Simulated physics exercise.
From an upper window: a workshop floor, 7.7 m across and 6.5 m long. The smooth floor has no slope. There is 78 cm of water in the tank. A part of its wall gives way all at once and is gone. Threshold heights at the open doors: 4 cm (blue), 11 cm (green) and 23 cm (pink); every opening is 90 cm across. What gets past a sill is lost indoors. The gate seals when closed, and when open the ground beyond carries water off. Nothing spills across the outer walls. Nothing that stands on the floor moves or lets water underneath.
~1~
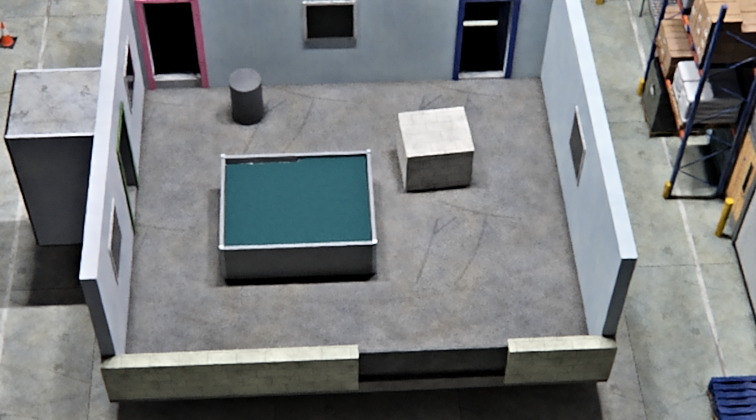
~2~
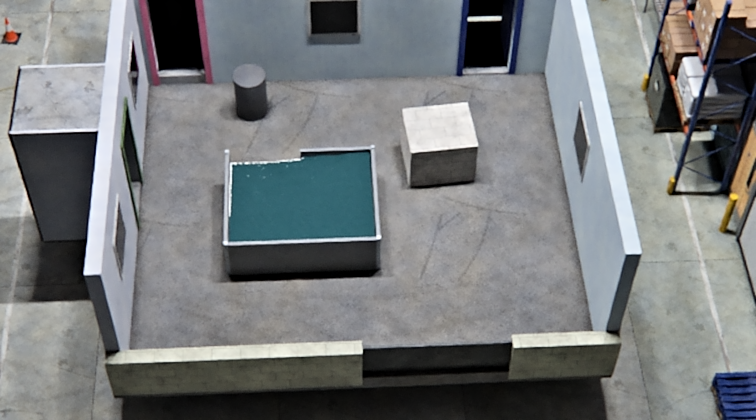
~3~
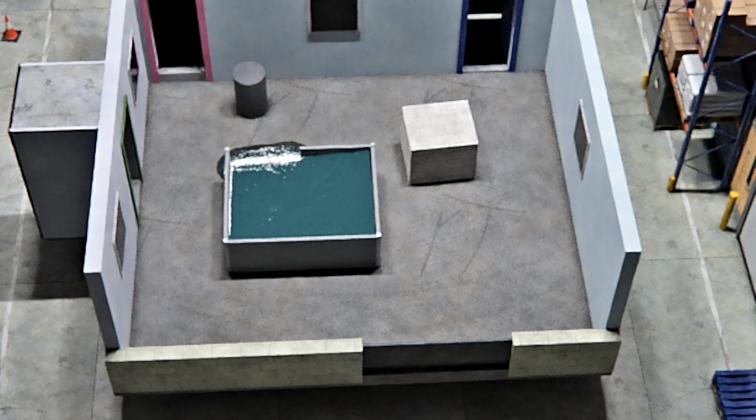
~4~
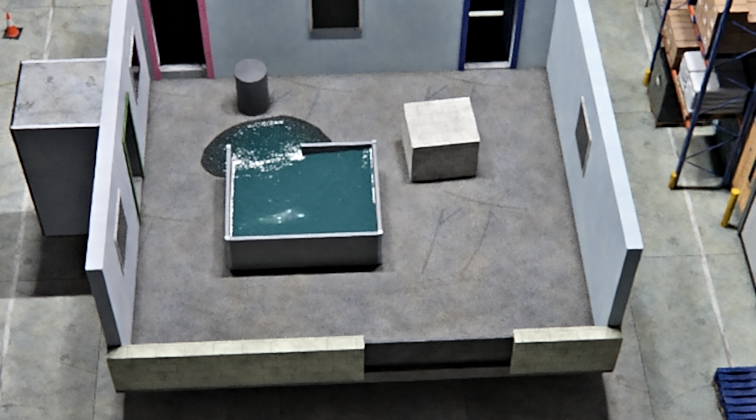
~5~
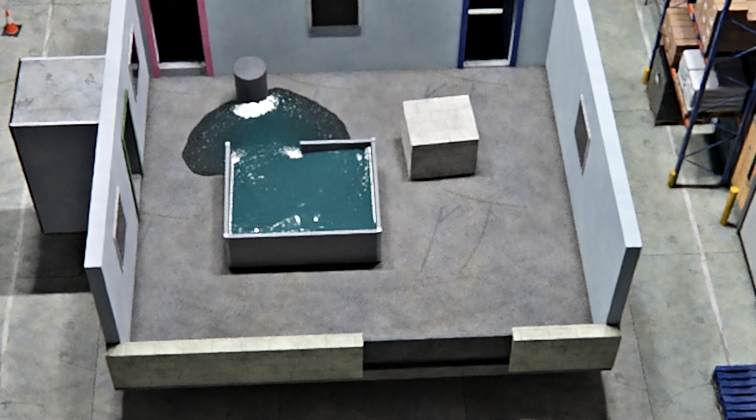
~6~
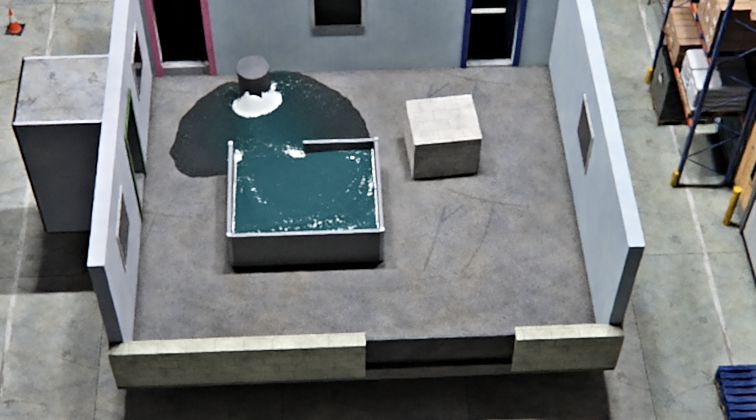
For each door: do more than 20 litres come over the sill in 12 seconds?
Door by door: At the blue door it goes over the limit; at the green door it does not reach the limit; at the pink door it exceeds the limit.
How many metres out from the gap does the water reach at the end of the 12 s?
Some 6.6 m out.
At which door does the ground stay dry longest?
The green one.
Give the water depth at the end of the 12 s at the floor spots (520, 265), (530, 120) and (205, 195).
About 10, 8 and 3 cm.
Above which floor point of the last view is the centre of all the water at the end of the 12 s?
Near (367, 211).
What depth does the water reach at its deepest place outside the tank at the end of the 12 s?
Up to some 12 cm.
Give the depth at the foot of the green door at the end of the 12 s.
Roughly 4.5 cm deep.
A moment later water covers 20 % of the floor and is deepest (55 cm) near (153, 76); blue door not reached, green door not reached, pink door 25 cm at the sill, 0 L in.
Soon after water covers 25 % of the floor and is deepest (46 cm) near (199, 82); blue door 4 cm at the sill, 0 L in, green door not reached, pink door 40 cm at the sill, 42 L in.
Next water covers 45 % of the floor and is deepest (32 cm) near (160, 111); blue door 5 cm at the sill, 0 L in, green door 8 cm at the sill, 0 L in, pink door 29 cm at the sill, 129 L in.
Later on water covers 90 % of the floor and is deepest (18 cm) near (545, 78); blue door 12 cm at the sill, 28 L in, green door 8 cm at the sill, 0 L in, pink door 14 cm at the sill, 143 L in.
At the end water covers 100 % of the floor and is deepest (12 cm) near (583, 348); blue door 9 cm at the sill, 166 L in, green door 5 cm at the sill, 0 L in, pink door 8 cm at the sill, 143 L in.
